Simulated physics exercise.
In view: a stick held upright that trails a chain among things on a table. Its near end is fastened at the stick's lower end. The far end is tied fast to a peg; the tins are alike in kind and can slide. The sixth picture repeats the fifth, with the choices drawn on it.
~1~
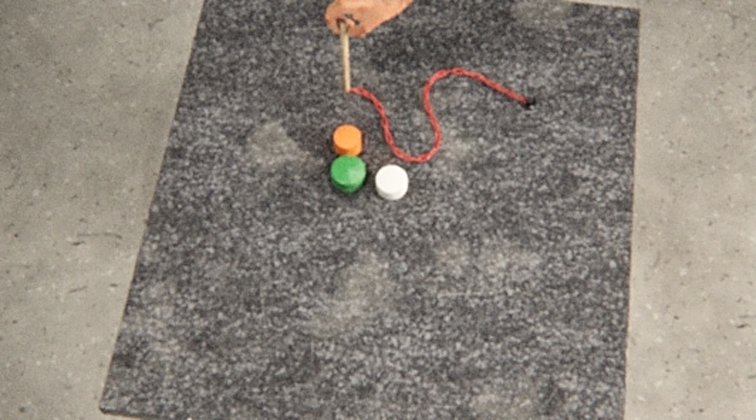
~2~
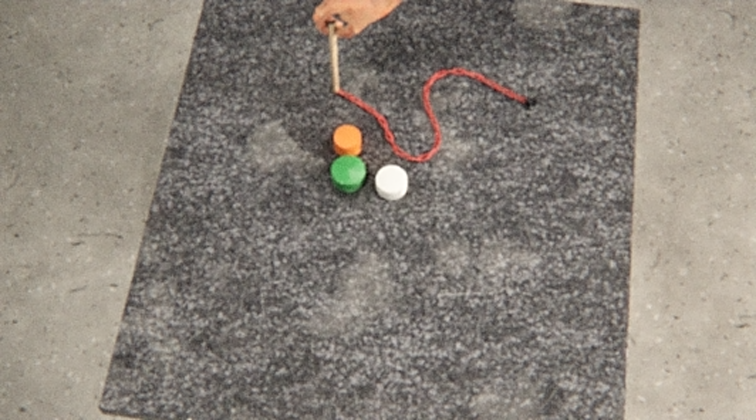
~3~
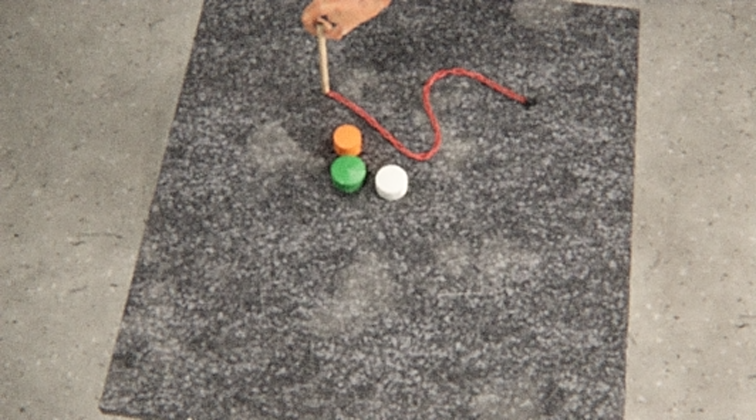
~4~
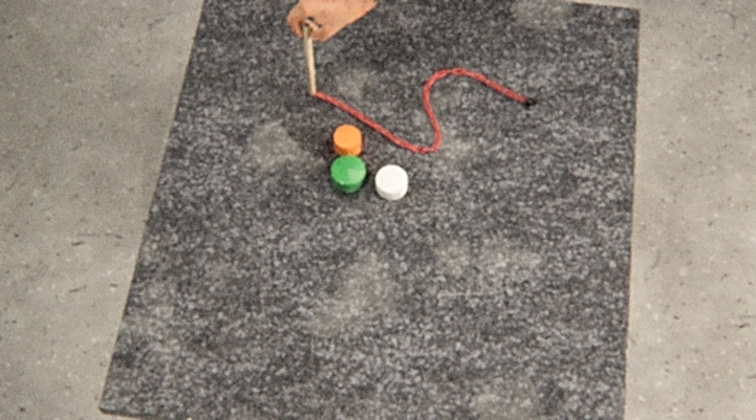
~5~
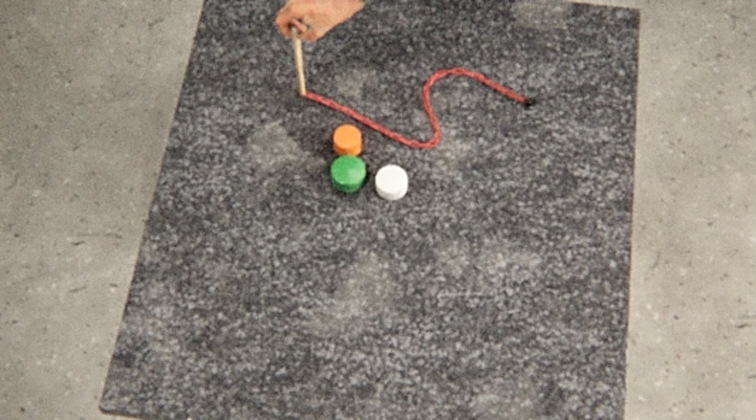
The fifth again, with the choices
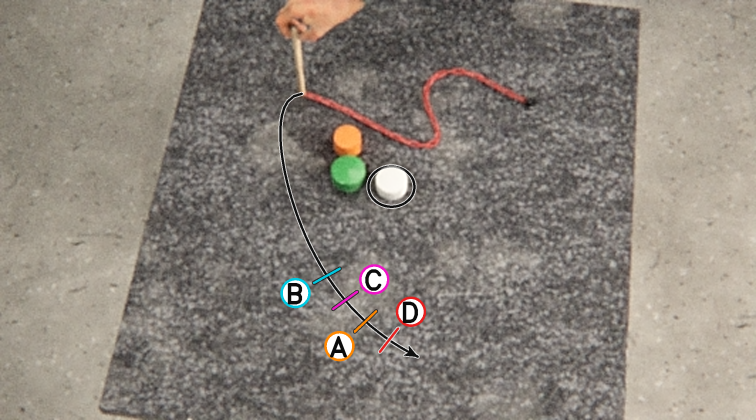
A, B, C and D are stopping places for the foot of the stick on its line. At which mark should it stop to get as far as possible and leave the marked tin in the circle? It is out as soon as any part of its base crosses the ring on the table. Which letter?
It should halt at C.
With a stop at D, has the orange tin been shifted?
Yes.
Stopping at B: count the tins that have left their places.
One.
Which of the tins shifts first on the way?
Orange.
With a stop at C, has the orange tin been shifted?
By then, yes.
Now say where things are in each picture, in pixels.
Orange tin (347, 142); white tin (392, 183); peg (530, 99), in the first frame.
Peg (530, 99); green tin (348, 174), in the second frame.
Orange tin (347, 142); white tin (392, 183), in the third frame.
Peg (530, 99); green tin (348, 174), in the fourth frame.
Orange tin (347, 142); white tin (392, 183); peg (530, 99), in the fifth frame.
On the copy, A at (366, 321); B at (327, 276); C at (345, 300); D at (389, 340); the ring at (391, 186); the route from (302, 94) via (305, 235) to (418, 357).
On C. First, foot of the stick (283, 162); white tin (392, 183).
Then, foot of the stick (306, 237); white tin (392, 183).
Finally, foot of the stick (345, 301); green tin (359, 182); orange tin (377, 160); white tin (392, 183); the white tin is still in its ring.
By contrast, A drags the ringed tin to (408, 189); B is safe but short; D drags the ringed tin to (424, 197).
